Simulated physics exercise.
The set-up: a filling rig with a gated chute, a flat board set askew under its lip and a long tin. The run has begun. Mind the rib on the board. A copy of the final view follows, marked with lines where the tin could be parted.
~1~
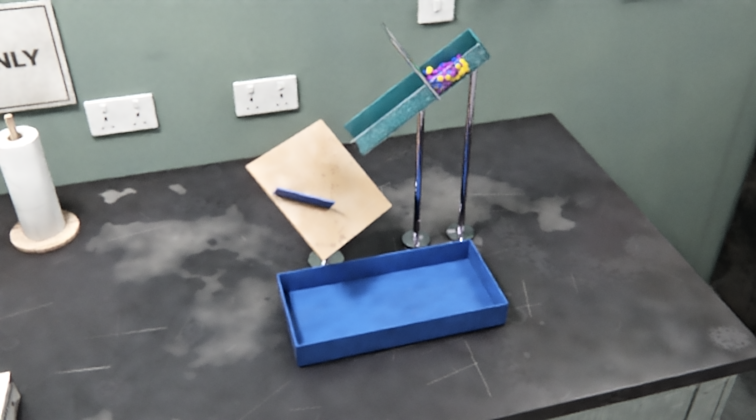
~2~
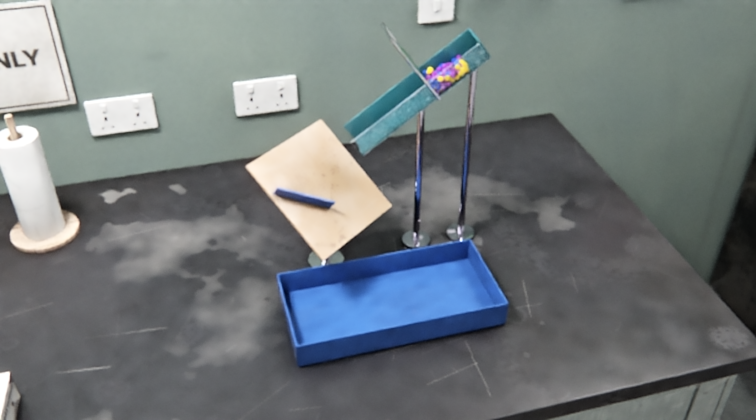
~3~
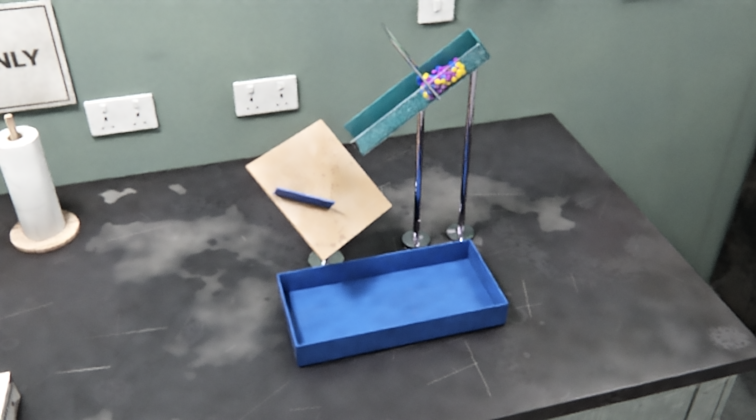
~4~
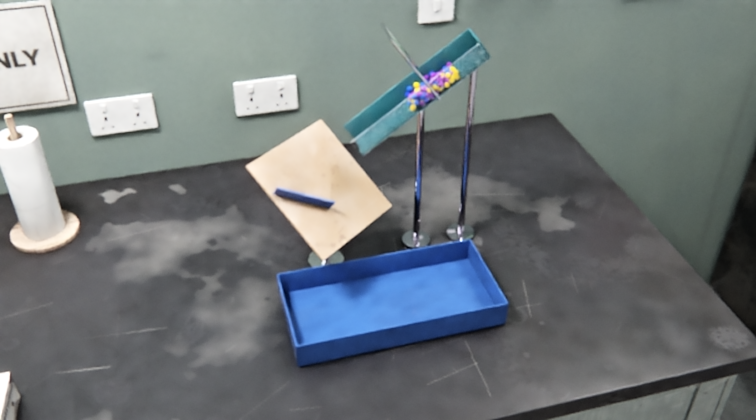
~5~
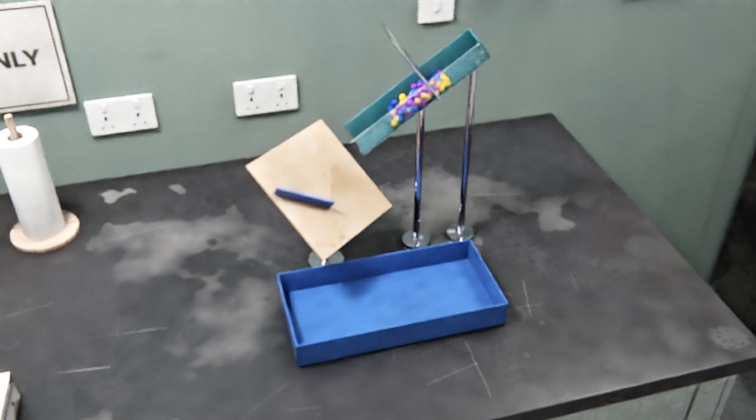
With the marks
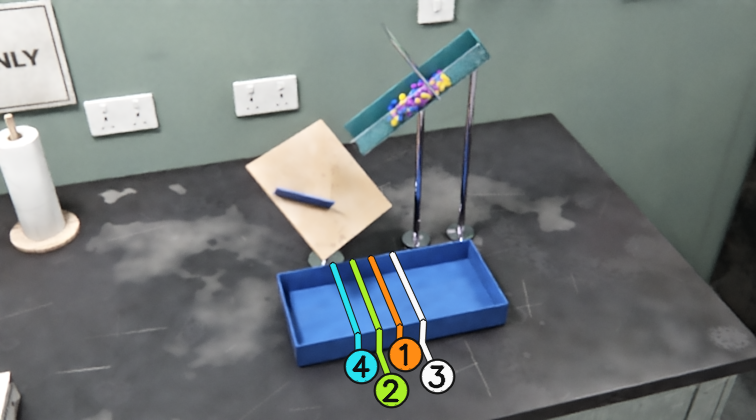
At the start, purple and yellow beads sit bunched behind a thin gate in a sloping teal chute, above a tilted board with a dark blue rib and an empty blue tin. The beads then slide down leftward past the gate, spreading into a longer, looser cluster partway along the chute.
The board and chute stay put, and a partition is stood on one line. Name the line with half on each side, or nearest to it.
3 beats the others.
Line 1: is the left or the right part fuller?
More lands on the right.
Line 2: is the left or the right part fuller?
The right side.
On the marked copy, line 1 crosses the front rim at (399, 325); line 2 crosses the front rim at (379, 329); line 3 crosses the front rim at (423, 321); line 4 crosses the front rim at (357, 334).
With 1, of what is caught, a small share on the left of the divider, the bulk on the right.
With 2, of what is caught, only a few on the left of the divider, all but a few on the right.
With 3, of what is caught, close to half on the left of the divider, close to half on the right.
With 4, of what is caught, only a few on the left of the divider, all but a few on the right.
